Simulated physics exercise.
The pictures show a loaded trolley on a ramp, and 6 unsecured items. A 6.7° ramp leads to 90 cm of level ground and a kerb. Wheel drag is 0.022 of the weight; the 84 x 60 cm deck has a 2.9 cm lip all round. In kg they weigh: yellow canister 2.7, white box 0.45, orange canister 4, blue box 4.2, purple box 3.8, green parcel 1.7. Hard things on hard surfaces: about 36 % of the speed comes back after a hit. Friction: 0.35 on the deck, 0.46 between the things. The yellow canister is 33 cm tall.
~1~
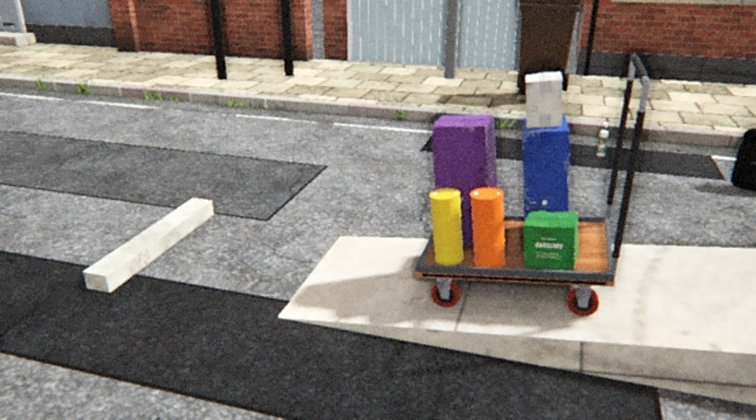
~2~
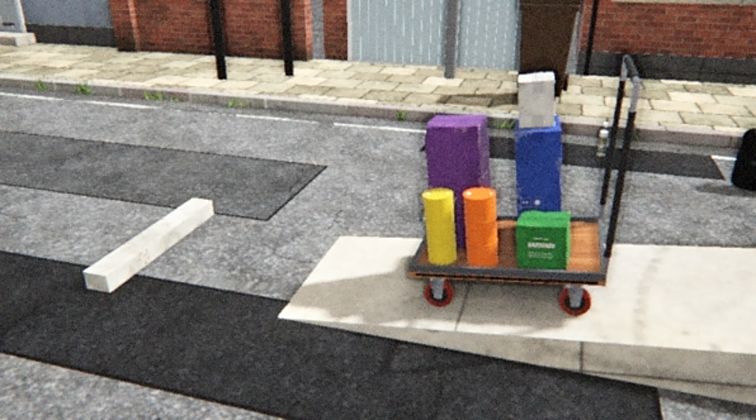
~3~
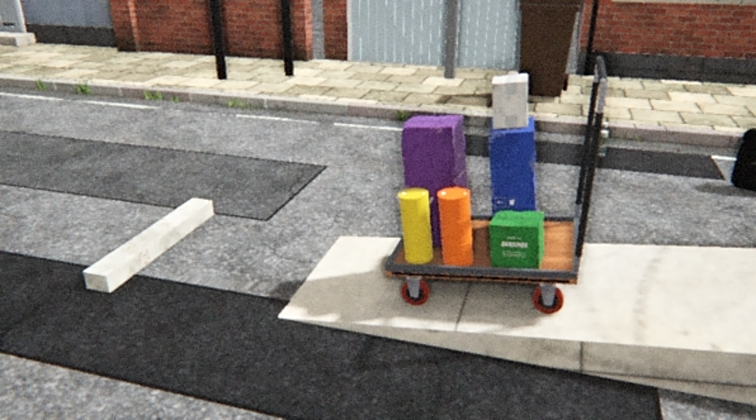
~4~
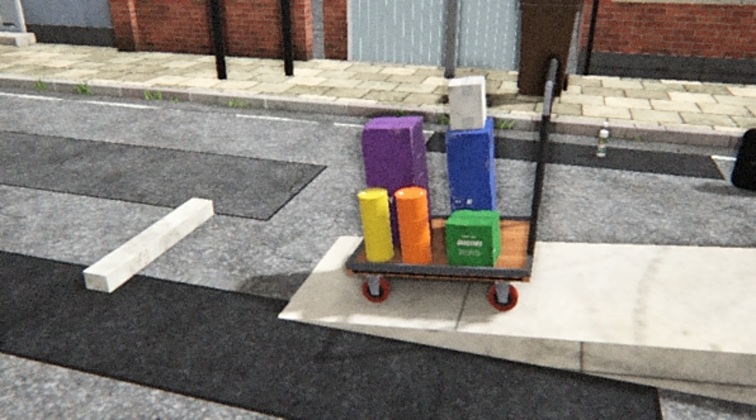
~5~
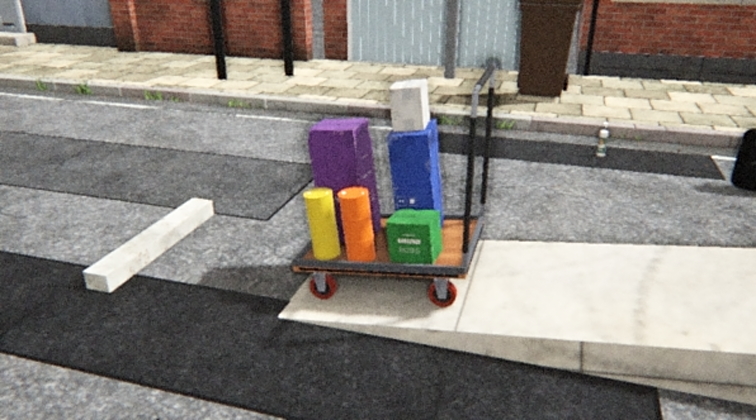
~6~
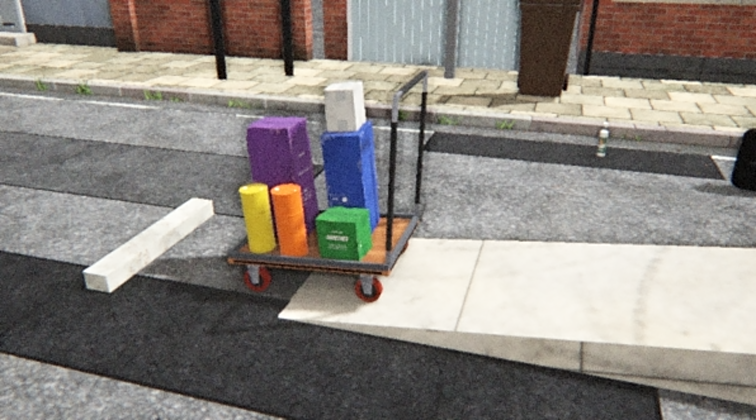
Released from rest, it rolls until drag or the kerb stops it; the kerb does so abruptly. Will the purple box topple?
The purple box tips over.
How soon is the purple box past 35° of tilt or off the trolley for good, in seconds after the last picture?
At about 1.0 s.
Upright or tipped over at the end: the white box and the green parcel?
The white box topples; the green parcel keeps standing.
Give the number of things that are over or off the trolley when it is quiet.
5 of them.
Then, 0.60 s on from there, trolley at the kerb; purple box 10° off its base near (169, 161); yellow canister 16° off its base; orange canister 5° off its base.
Then, 1.20 s on from there, trolley at the kerb; yellow canister, white box and purple box now off the trolley; orange canister on its side; blue box 46° off its base.
Then, 1.60 s on from there, trolley at the kerb; orange canister now off the trolley; blue box 69° off its base; green parcel moved 18 cm.
Then, 2.00 s on from there, trolley at the kerb; blue box on its side; green parcel moved 18 cm.
In the end, off the trolley and tipped over, yellow canister, white box, orange canister and purple box; toppled on the trolley, blue box; not toppled but over 10 cm from the start, green parcel. At the end, from the last picture's camera, purple box near (121, 201).
